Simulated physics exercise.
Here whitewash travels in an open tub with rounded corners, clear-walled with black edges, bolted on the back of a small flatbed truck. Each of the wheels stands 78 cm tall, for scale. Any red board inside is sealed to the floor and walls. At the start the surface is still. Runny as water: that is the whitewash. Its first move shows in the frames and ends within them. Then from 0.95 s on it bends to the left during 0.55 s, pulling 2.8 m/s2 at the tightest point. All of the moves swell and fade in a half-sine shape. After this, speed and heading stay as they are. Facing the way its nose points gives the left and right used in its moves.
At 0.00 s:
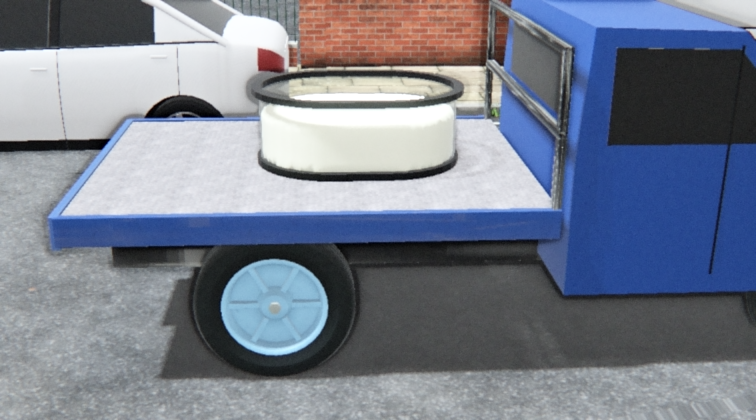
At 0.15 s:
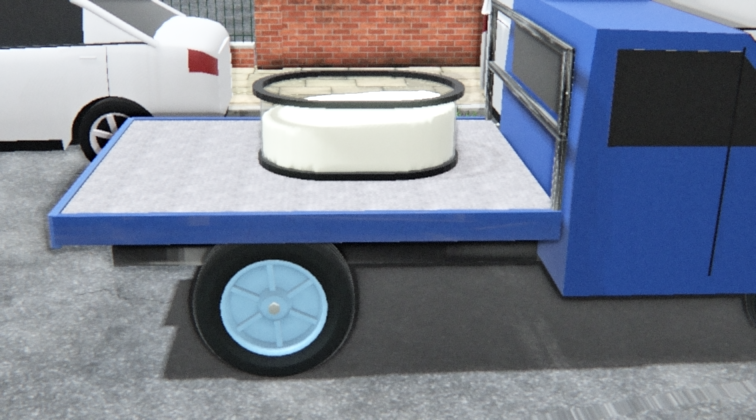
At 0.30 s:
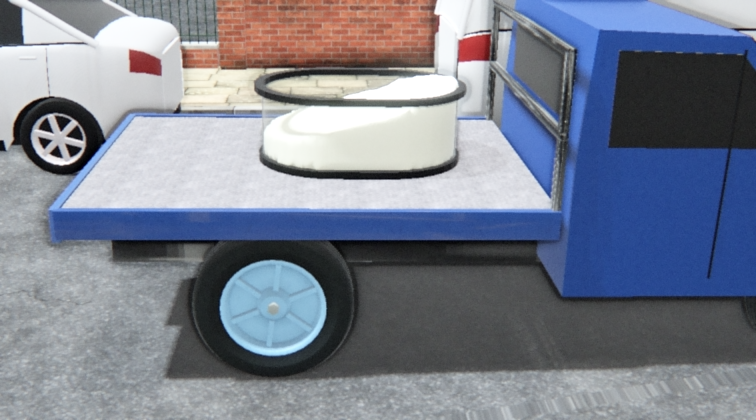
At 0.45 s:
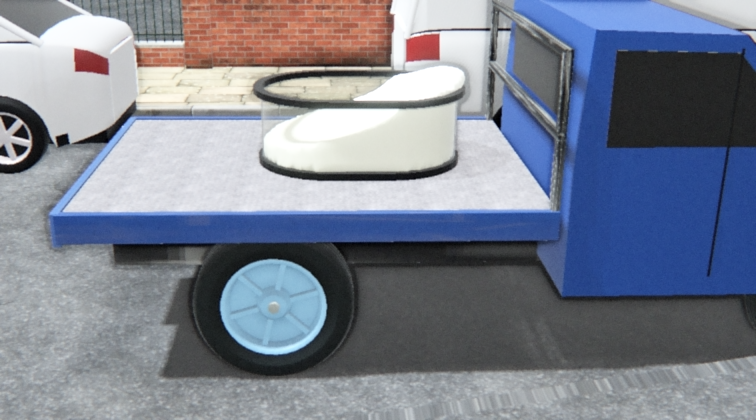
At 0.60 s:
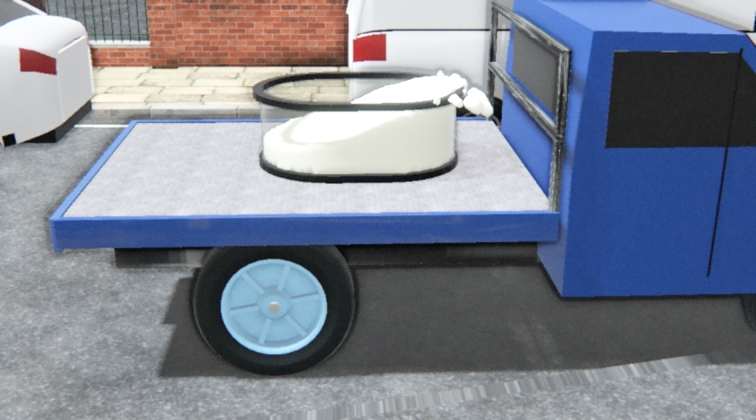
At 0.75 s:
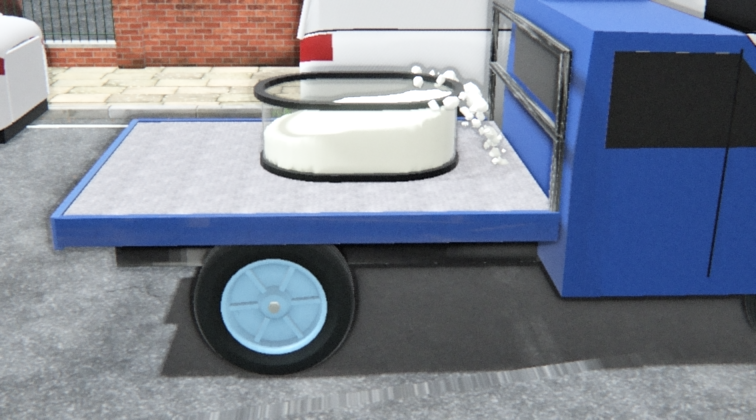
To begin with, white liquid lies level in a clear, black-edged tub on a blue truck's flat bed. The parked cars and brick wall behind slide left across the view as the liquid climbs steeply at the right end. Some splashes over the right rim in white drops, and the slope then eases.
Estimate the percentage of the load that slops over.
Roughly 11 % slops over.
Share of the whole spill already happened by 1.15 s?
Roughly 20 per cent.
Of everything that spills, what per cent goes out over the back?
About 20 percent.
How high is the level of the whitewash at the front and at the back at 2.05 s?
Measured: Front = 26 cm, back = 18 cm.
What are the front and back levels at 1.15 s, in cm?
Heights: Front 16 cm, then back 42 cm.
Then, 1.15 s in, front 15 cm, middle 21 cm, back 42 cm above the floor; the loss stands at 2 per cent, over the front.
Then, 1.55 s in, front 20 cm, middle 26 cm, back 22 cm above the floor; the loss stands at 5 per cent, over the back and the front, a little elsewhere.
Then, 2.05 s in, front 27 cm, middle 26 cm, back 17 cm above the floor; the loss stands at 6 per cent, over the back and the near side, a little elsewhere.
Then, 4.49 s in, the loss stands at 11 per cent, over the near side and the front, a little elsewhere, 18 of 167 litres.
